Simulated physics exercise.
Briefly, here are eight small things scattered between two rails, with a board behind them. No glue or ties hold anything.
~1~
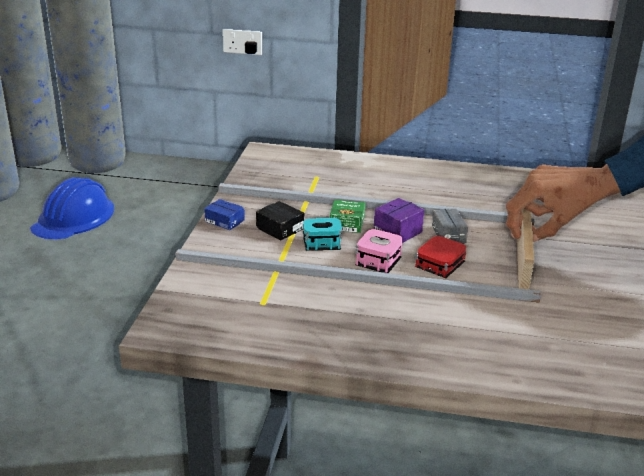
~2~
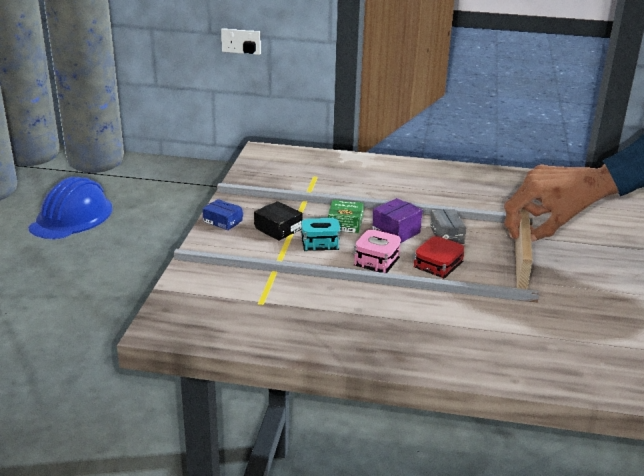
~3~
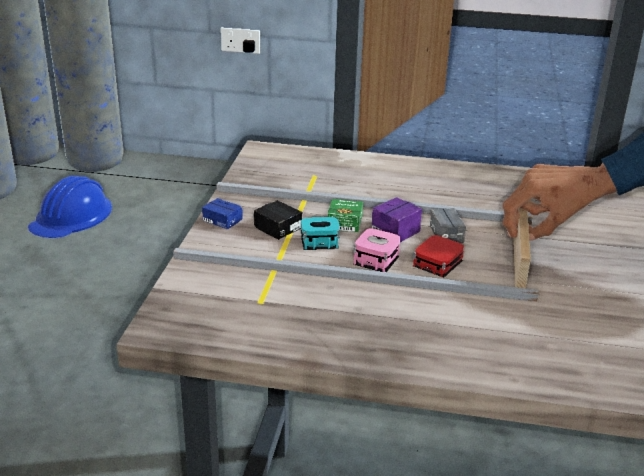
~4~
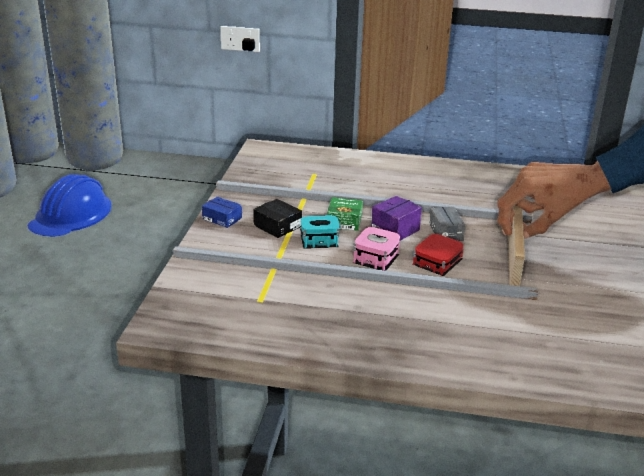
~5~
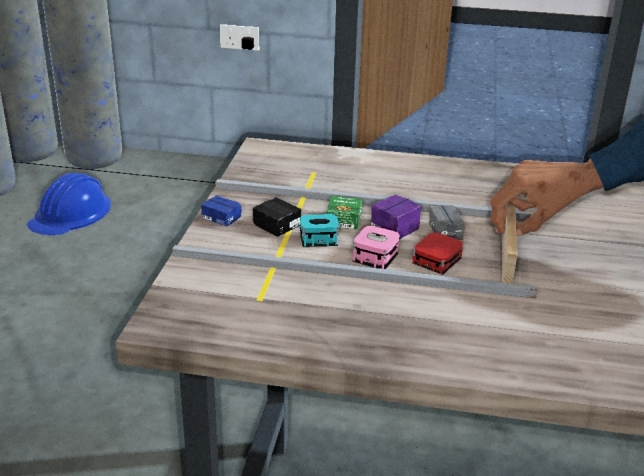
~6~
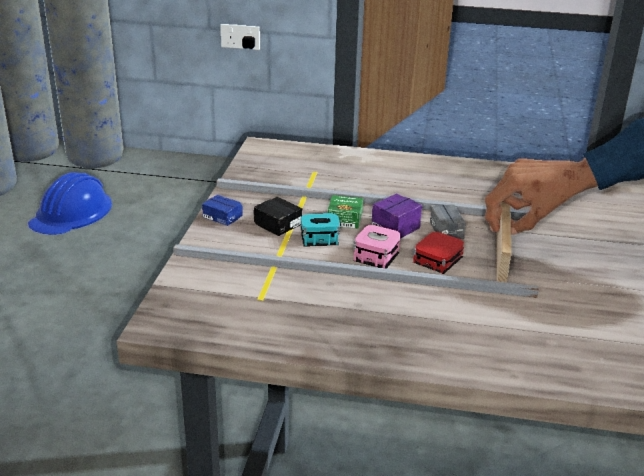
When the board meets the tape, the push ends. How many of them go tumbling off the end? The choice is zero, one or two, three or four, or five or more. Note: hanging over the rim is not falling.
The push drops only one or a pair off the table.
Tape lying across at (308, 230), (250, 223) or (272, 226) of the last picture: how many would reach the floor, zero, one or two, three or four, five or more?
One to two; either three or four; one or two.
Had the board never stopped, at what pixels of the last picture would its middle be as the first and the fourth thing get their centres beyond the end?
Its middle is around (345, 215) and later (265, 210).
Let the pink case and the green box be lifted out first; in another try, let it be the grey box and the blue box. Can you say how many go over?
1 in the first try, 0 in the second.
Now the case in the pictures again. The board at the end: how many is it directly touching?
I count 2 of them.
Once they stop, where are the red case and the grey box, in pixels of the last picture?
Roughly at (267, 237) and at (287, 204), in that order.
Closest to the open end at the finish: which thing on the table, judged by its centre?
The one you want is the green box.
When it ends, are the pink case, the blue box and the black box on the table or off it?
The pink case stays put, the blue box is gone, and the black box is gone.
Soon after, none off yet; blue box at rest near (222, 210); black box at rest near (278, 216); turquoise case at rest near (320, 230).
Then, none off yet; blue box at rest near (222, 210); black box moved a little near (265, 212); turquoise case moved about its own width near (292, 226).
Further on, one off so far; blue box upside down near (181, 253); black box moved well along near (219, 206); turquoise case moved well along near (252, 217).
By the end, the number that fall off is one or two; fallen, black box and blue box.
